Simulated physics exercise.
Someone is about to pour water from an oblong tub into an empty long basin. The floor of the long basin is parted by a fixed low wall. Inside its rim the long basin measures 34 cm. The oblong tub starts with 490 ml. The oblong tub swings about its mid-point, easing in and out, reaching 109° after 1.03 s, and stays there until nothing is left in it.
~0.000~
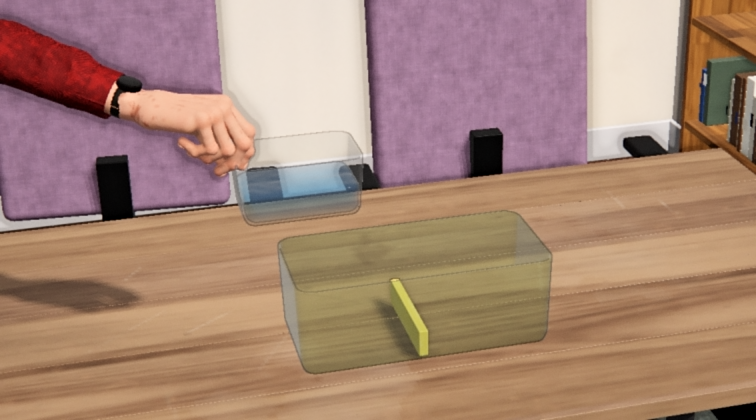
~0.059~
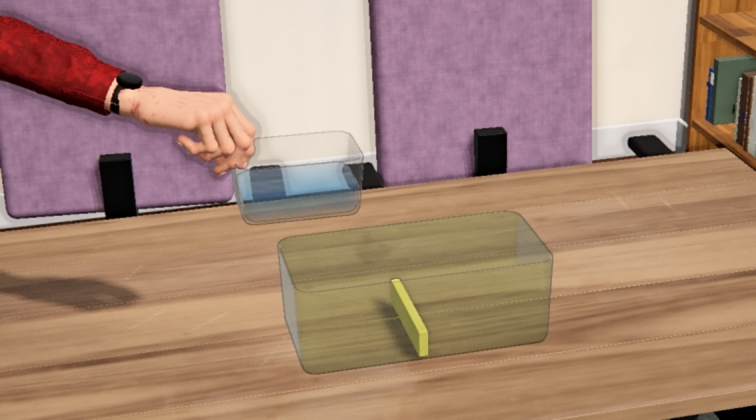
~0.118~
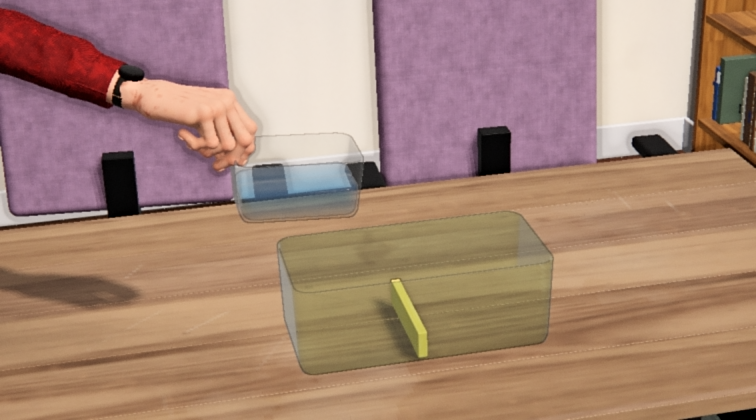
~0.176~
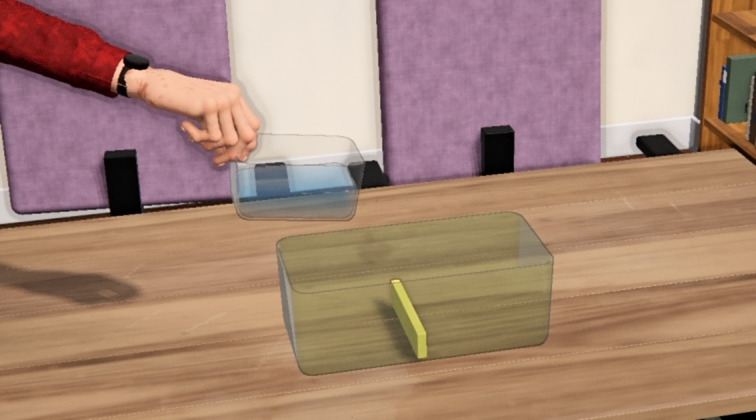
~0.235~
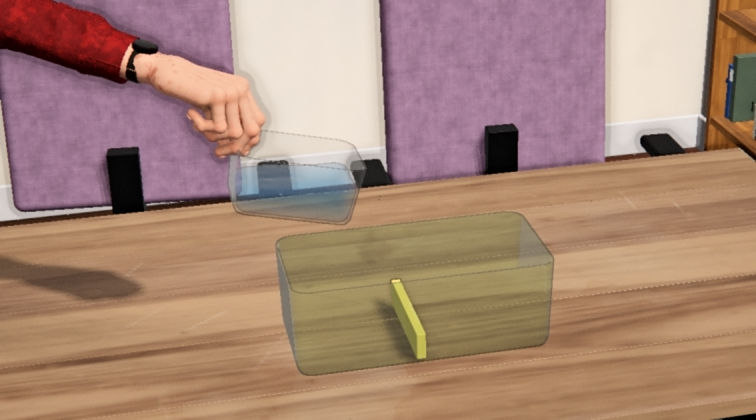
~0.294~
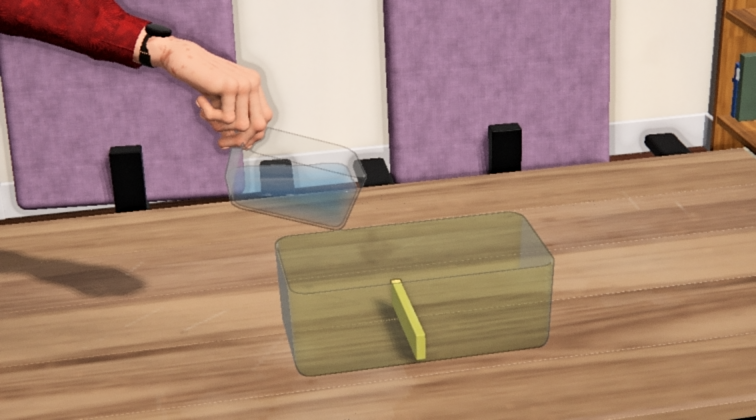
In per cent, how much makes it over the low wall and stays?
The far part has some 20 per cent.
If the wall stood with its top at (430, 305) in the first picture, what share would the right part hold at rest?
In that case some 10 per cent.
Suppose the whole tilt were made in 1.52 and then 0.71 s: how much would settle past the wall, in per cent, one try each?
In turn about 25 and 15 per cent.
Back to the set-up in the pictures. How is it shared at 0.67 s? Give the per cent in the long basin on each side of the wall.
Some 22 per cent left and 4 right.
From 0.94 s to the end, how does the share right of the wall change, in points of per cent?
It goes up by about 2.
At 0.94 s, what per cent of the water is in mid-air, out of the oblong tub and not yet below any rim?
Some 7 per cent.
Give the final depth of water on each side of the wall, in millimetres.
Some 16 mm on the left and 4 mm on the right.
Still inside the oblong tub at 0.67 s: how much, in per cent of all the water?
Some 42 per cent.
Then, 0.67 s in, the tilt is 79° and 42 per cent is still to pour, 21 is left of the wall and 4 right of it.
Then, 0.94 s in, the tilt is 107° and 8 per cent is still to pour, 67 is left of the wall and 18 right of it.
Then, 1.22 s in, the tilt is 109° and 0 per cent is still to pour, 80 is left of the wall and 20 right of it.
Then, 1.53 s in, the tilt is 109° and 0 per cent is still to pour, 80 is left of the wall and 20 right of it.
Finally, 80 per cent lies left of the wall, 20 right of it and 0 outside.
